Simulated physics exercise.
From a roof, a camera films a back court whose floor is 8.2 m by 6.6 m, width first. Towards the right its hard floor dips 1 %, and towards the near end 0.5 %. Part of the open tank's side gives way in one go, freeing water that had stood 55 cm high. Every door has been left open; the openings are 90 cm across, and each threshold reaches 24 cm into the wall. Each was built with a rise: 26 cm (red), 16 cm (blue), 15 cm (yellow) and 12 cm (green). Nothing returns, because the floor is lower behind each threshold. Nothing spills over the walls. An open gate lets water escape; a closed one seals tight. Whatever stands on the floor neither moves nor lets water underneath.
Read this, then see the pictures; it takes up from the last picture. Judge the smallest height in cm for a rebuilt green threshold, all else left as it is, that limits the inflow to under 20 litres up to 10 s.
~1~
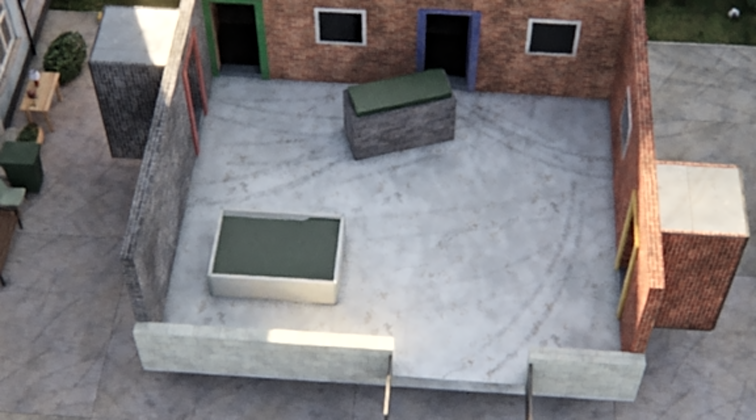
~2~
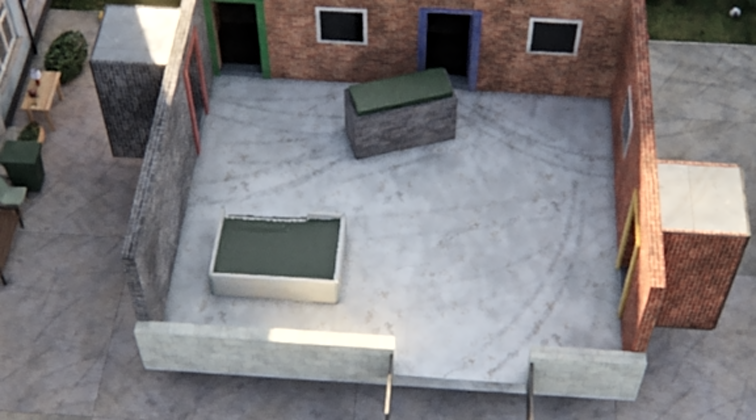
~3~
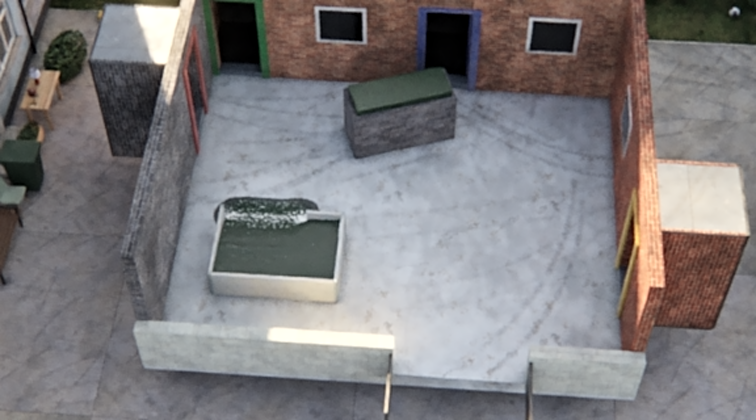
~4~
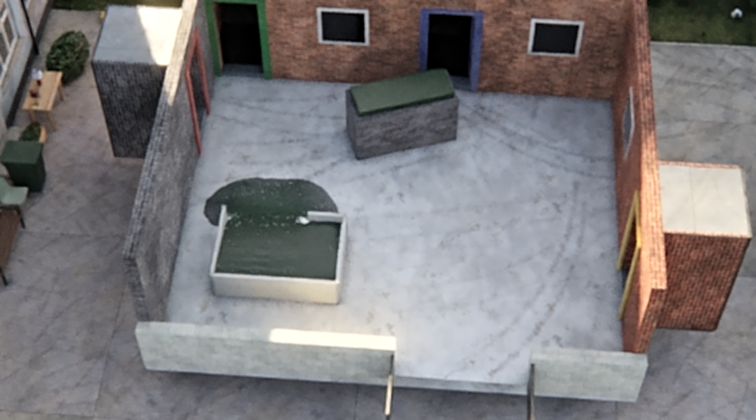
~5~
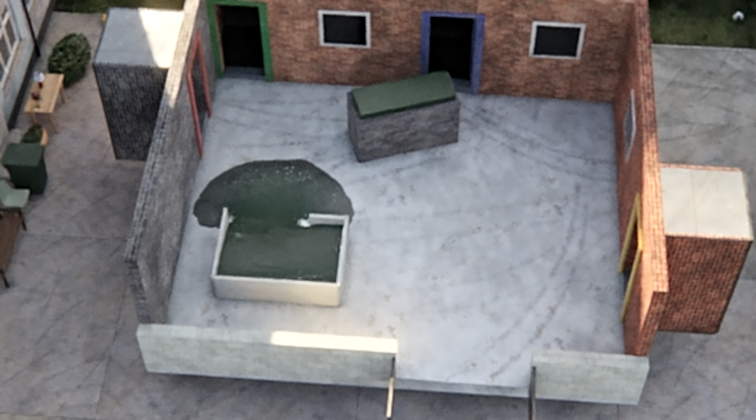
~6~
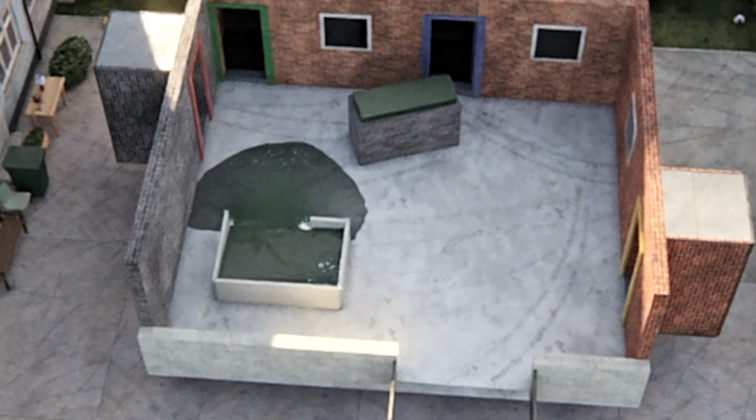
Roughly 23 cm at the least.
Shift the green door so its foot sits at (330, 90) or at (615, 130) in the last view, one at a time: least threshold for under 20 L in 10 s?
You'd want roughly 17 cm there first, then roughly 7.5 cm.
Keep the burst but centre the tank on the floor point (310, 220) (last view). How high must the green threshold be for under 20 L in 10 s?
At least some 21 centimetres tall.
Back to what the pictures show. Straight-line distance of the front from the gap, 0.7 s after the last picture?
Front distance: Approx. 4.0 m.
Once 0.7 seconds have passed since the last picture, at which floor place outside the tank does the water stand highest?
At about (255, 227).
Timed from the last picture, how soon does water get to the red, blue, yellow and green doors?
Arrives: Red 0.4 s / blue 1.8 s / yellow 7.0 s / green 0.8 s.
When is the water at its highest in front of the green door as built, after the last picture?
Crest at t of about 1.8 s.
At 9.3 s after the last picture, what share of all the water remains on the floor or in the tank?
I'd put it at about 92 per cent.
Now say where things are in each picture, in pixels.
Still water, 55 cm deep, in the open tank at (277, 247); the green door at (237, 43) is dry, in the first frame.
Water pours out on the far side and has run 0.3 m, to a hidden place; about 10 cm deep outside, 55 cm at the back, in the second frame.
Water pours out on the far side and has run 0.7 m, to (248, 200); about 10 cm deep outside, 55 cm at the back, in the third frame.
Water pours out on the far side and has run 1.2 m, to (293, 182); about 8 cm deep outside, 52 cm at the back, in the fourth frame.
The gap is on the far side, the front 1.8 m out at (292, 162); the back of the open tank holds 46 cm, in the fifth frame.
The front is at (296, 145), 2.3 m from the gap on the far side; 5.1 m2 of floor is wet, 47 cm left at the back; 1.8 m in a straight line remain to the green door at (242, 48), in the sixth frame.
Then, 0.7 s after the last picture water covers 20 % of the floor, deepest (24 cm) near (255, 227); it has not reached the green door.
Then, 2.3 s after the last picture water covers 30 % of the floor; 25 cm at the green door, 79 litres in over its 12 cm threshold.
Then, 9.3 s after the last picture water covers 80 % of the floor, deepest (8 cm) near (407, 122); 3 cm at the green door, 133 litres in over its 12 cm threshold.
At the green door as built, the water peaked near 29 cm, 1.9 s after the last picture.
Run again over the same 10 s with other heights there, 35 litres in over 20.5 cm, 9 litres over 27.5 cm. The limit of 20 litres is kept from about 23 cm up.
